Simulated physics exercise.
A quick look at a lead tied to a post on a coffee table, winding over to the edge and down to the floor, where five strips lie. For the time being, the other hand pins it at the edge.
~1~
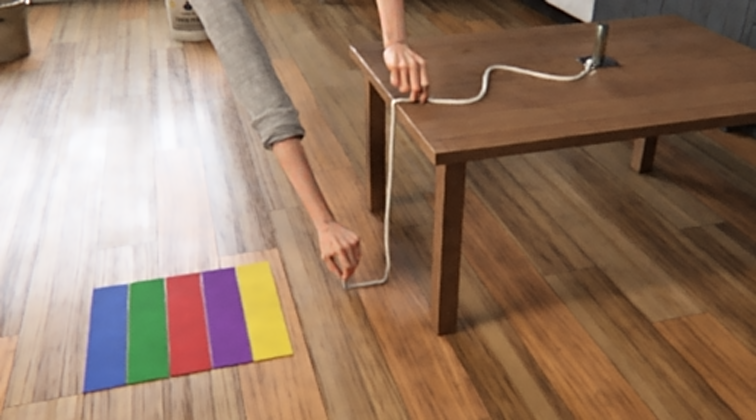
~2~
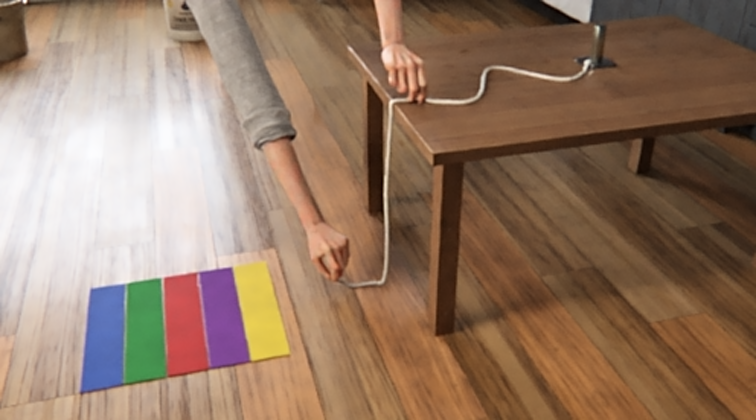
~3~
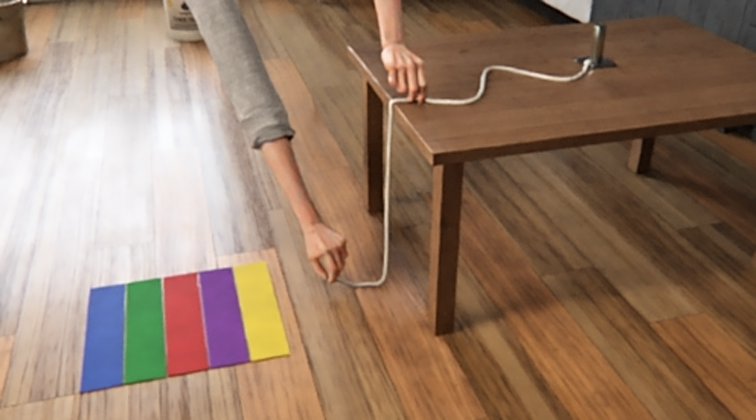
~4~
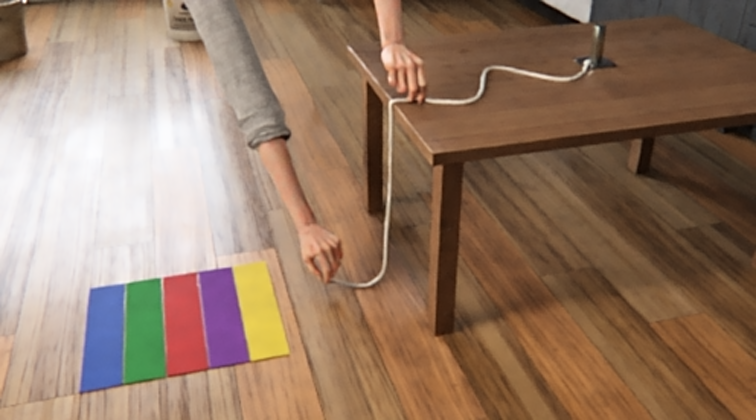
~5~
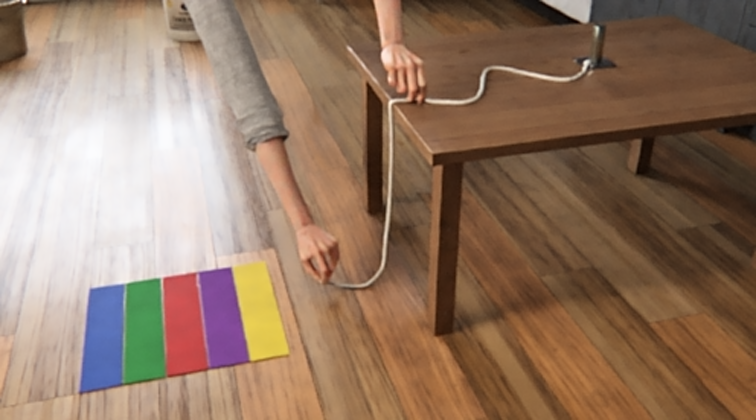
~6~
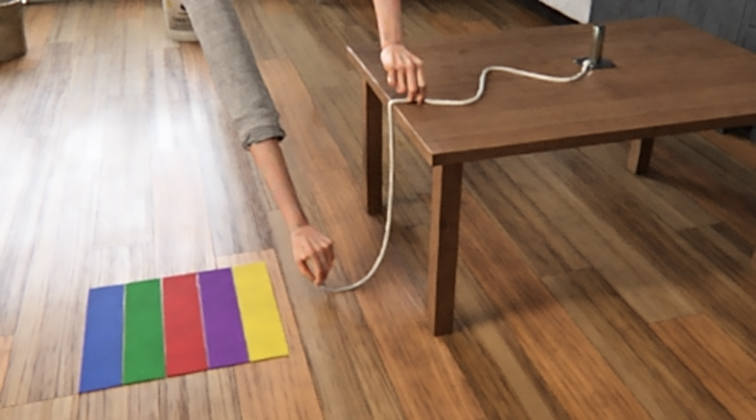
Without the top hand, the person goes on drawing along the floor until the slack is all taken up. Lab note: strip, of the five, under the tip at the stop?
Blue.
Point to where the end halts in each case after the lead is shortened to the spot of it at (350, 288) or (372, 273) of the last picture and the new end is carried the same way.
In turn, (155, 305) for the first and (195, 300) for the second.
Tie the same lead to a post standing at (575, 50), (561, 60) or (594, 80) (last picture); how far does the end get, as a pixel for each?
Try by try, around (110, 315), (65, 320) and (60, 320).
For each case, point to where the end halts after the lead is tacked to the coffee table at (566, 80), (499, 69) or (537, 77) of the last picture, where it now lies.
(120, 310), (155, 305) and (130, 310).
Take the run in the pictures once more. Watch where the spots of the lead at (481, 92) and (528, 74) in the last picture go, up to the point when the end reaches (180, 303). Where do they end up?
They move to (400, 90) and (498, 75) respectively.
Soon after, end near (179, 303); over red.
Then, end near (130, 311); over green.
At full stretch, end near (99, 316); over blue. It halts on the blue strip.
